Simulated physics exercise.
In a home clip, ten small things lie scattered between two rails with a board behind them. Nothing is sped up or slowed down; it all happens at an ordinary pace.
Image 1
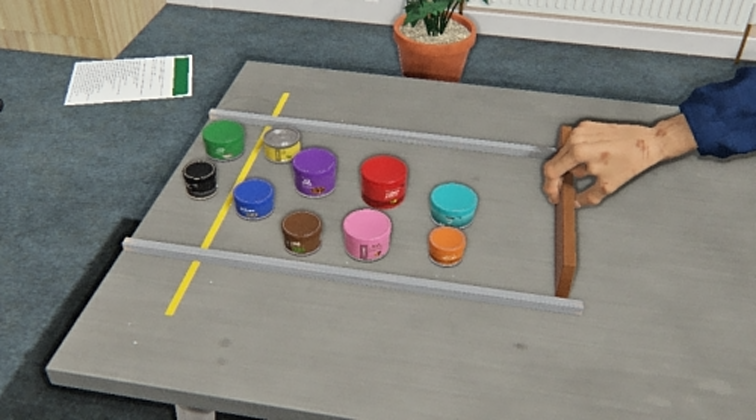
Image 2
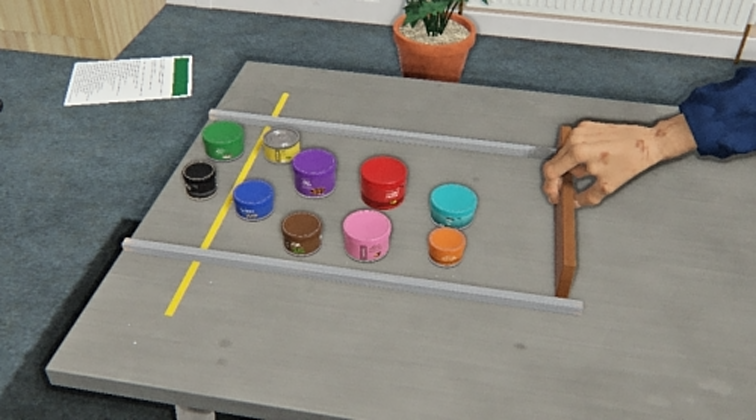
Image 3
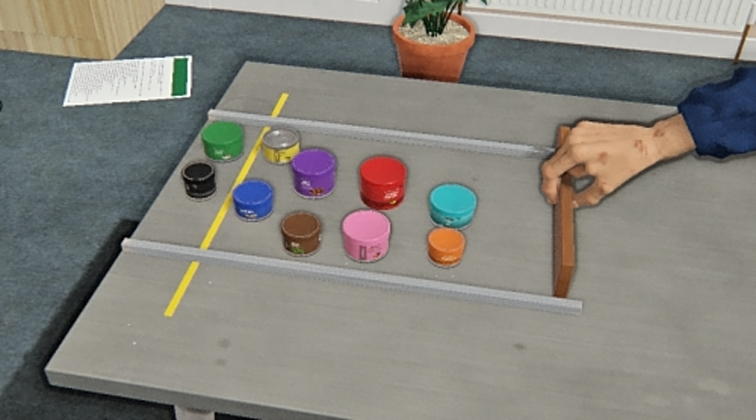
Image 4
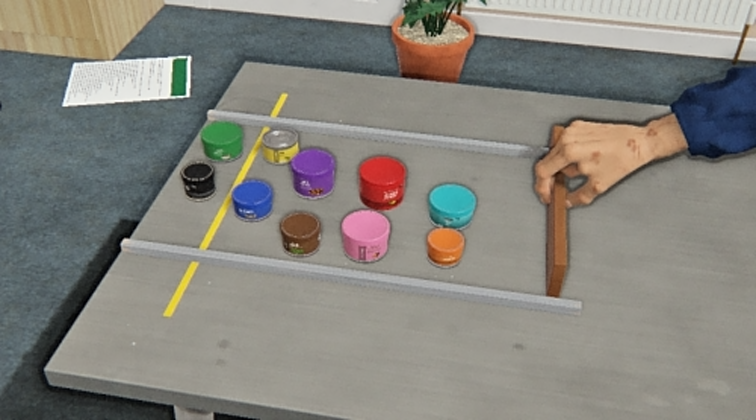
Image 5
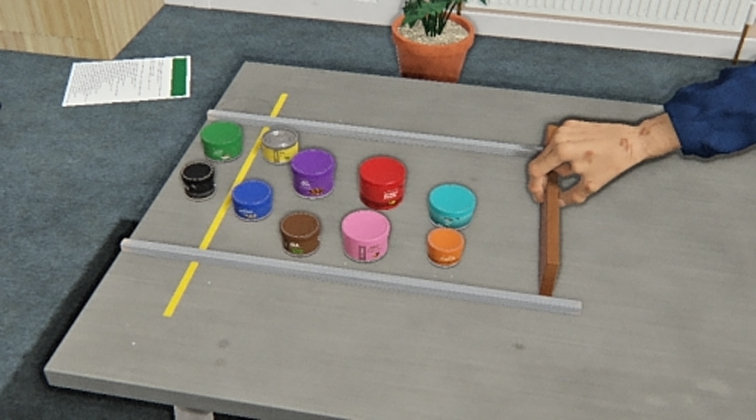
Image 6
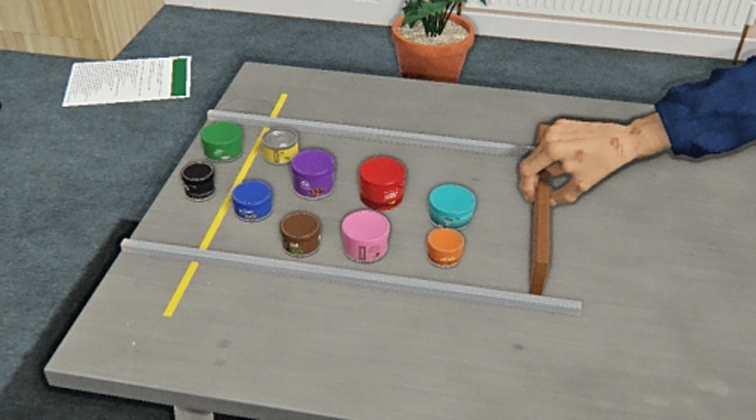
A hand held an upright wooden board between two rails on a gray table and slid it slightly to the left, while the ten colorful little containers scattered near a yellow line stayed put.
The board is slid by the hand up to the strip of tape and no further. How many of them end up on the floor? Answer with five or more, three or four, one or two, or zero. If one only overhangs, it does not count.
The count that falls is one or two.
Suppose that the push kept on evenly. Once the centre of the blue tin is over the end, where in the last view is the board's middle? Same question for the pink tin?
For the blue tin, about (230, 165); for the pink tin, about (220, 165).
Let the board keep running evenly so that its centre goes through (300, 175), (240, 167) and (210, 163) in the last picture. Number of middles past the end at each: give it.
Taking the three positions in turn, the counts come to 0, 2 and 6.
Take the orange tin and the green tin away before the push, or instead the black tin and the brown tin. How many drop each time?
Count of fallen: 1 / 0.
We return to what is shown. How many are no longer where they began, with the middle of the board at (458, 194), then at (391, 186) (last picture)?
At the one place 2, at the other 6.
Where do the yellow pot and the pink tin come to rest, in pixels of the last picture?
The first sits around (239, 138), while the other sits around (159, 212).
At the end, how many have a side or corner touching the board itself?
4 in contact.
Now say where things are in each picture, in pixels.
In the first frame, green tin (224, 141); black tin (201, 181); blue tin (254, 200); board (564, 206); tape (238, 184).
In the second frame, black tin (200, 181); yellow pot (282, 146).
In the third frame, blue tin (253, 201); orange tin (446, 248).
In the fourth frame, green tin (222, 142); red tub (382, 184).
In the fifth frame, black tin (199, 181); pink tin (365, 237).
In the sixth frame, green tin (222, 142); black tin (199, 182); blue tin (253, 201); board (540, 204); tape (237, 185).
Soon after, none off yet; green tin at rest near (222, 142); black tin at rest near (199, 182); blue tin at rest near (253, 201).
In the end, the number that fall off is one or two; gone, brown tin and black tin.
